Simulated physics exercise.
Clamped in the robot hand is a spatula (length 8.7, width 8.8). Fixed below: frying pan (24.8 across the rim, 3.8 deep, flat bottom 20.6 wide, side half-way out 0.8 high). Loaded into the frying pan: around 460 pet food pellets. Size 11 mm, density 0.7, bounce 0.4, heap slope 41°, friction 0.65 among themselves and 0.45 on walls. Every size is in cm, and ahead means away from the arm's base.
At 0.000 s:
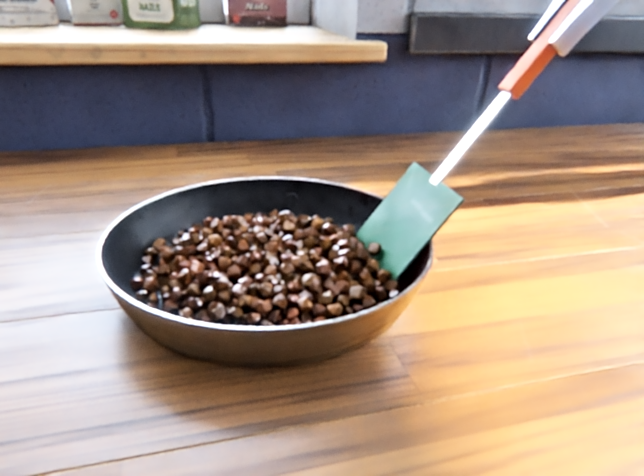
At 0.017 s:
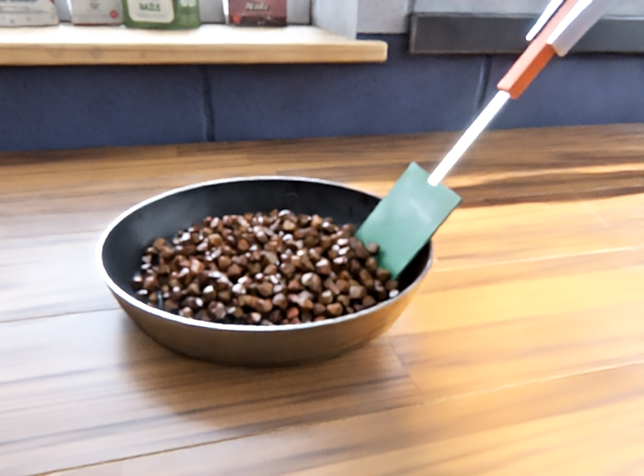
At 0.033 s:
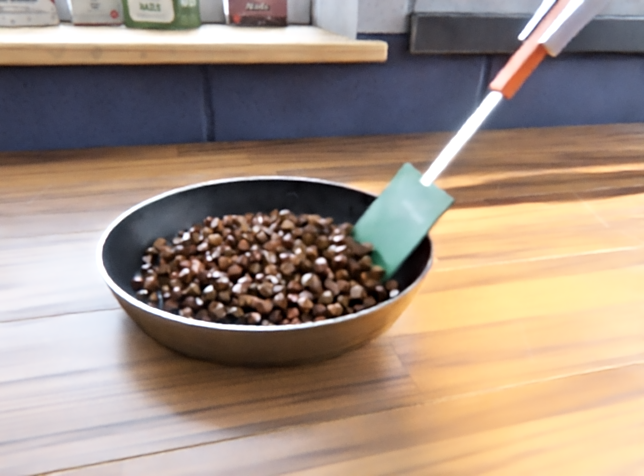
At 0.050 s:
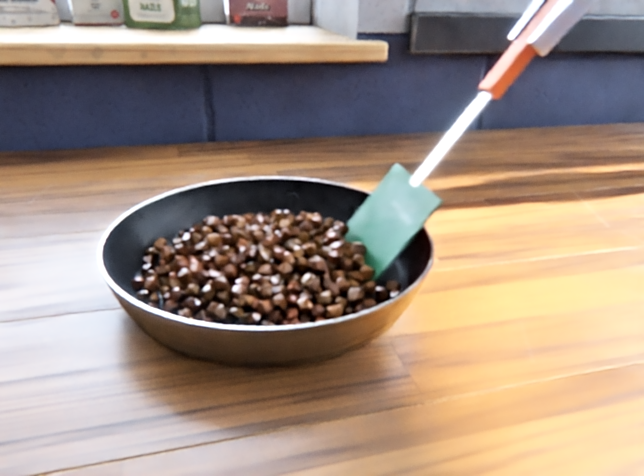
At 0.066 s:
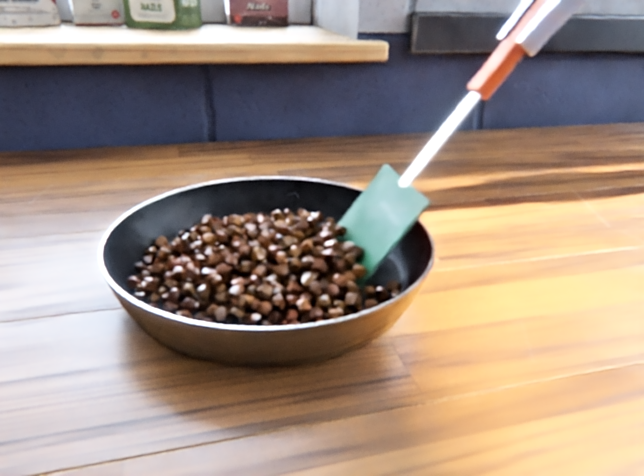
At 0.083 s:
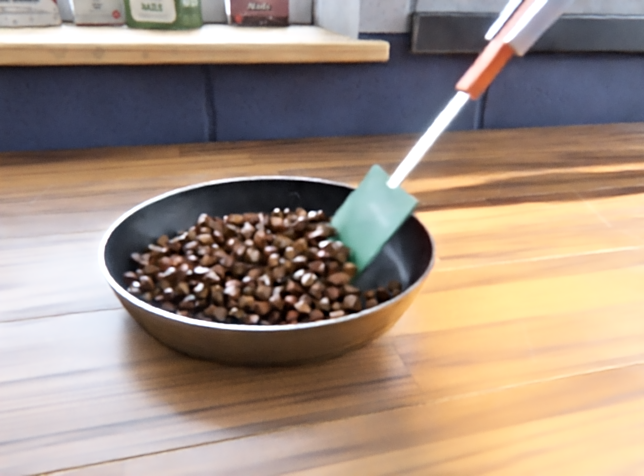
A green spatula moves left through a dark pan, pushing the heap of brown pellets slightly.
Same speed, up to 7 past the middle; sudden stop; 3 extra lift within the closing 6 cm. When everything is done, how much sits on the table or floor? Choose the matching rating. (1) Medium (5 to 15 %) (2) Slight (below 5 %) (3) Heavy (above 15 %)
Answer: 1.
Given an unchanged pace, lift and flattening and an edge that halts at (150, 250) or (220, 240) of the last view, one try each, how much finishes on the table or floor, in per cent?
Roughly 20 and 0 per cent.
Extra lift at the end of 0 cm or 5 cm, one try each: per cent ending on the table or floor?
Close to 0 and 10 percent respectively.
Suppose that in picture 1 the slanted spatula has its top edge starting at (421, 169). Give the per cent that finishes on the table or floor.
I'd estimate close to 10 per cent.
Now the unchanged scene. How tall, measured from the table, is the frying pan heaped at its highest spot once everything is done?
Height at the end: Around 5.5 cm.
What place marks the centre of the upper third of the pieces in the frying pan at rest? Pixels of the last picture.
Somewhere near (154, 255) in the last picture.
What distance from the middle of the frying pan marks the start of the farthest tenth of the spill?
Roughly 20 cm.
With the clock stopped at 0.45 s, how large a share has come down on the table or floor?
8 %.
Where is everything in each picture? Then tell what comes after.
The first picture shows spatula top edge at (437, 179), sloping 53°; upper third of the load around (272, 254), from x 140 to 395, top at y 215; 459 in the frying pan.
The second picture shows spatula top edge at (436, 179), sloping 53°; upper third of the load around (272, 254), from x 140 to 395, top at y 215.
The third picture shows spatula top edge at (429, 180), sloping 53°; upper third of the load around (279, 253), from x 140 to 395, top at y 215.
The fourth picture shows spatula top edge at (418, 180), sloping 53°; upper third of the load around (278, 251), from x 140 to 395, top at y 215.
The fifth picture shows spatula top edge at (407, 181), sloping 53°; upper third of the load around (273, 251), from x 135 to 400, top at y 215.
The sixth picture shows spatula top edge at (395, 182), sloping 53°; upper third of the load around (269, 251), from x 130 to 400, top at y 215; 459 in the frying pan.
After 0.15 s, sloping 53°, highest piece 5 above the table; 459 in the frying pan.
After 0.22 s, sloping 53°, highest piece 6 above the table; 459 in the frying pan.
After 0.45 s, sloping 53°, highest piece 5 above the table; 425 in the frying pan, 33 on the table or floor, 1 on the blade or in flight.
After 1.50 s, sloping 53°, highest piece 5 above the table; 424 in the frying pan, 35 on the table or floor.
At rest, 424 in the frying pan, 35 on the table or floor. That is 8 % on the table or floor.
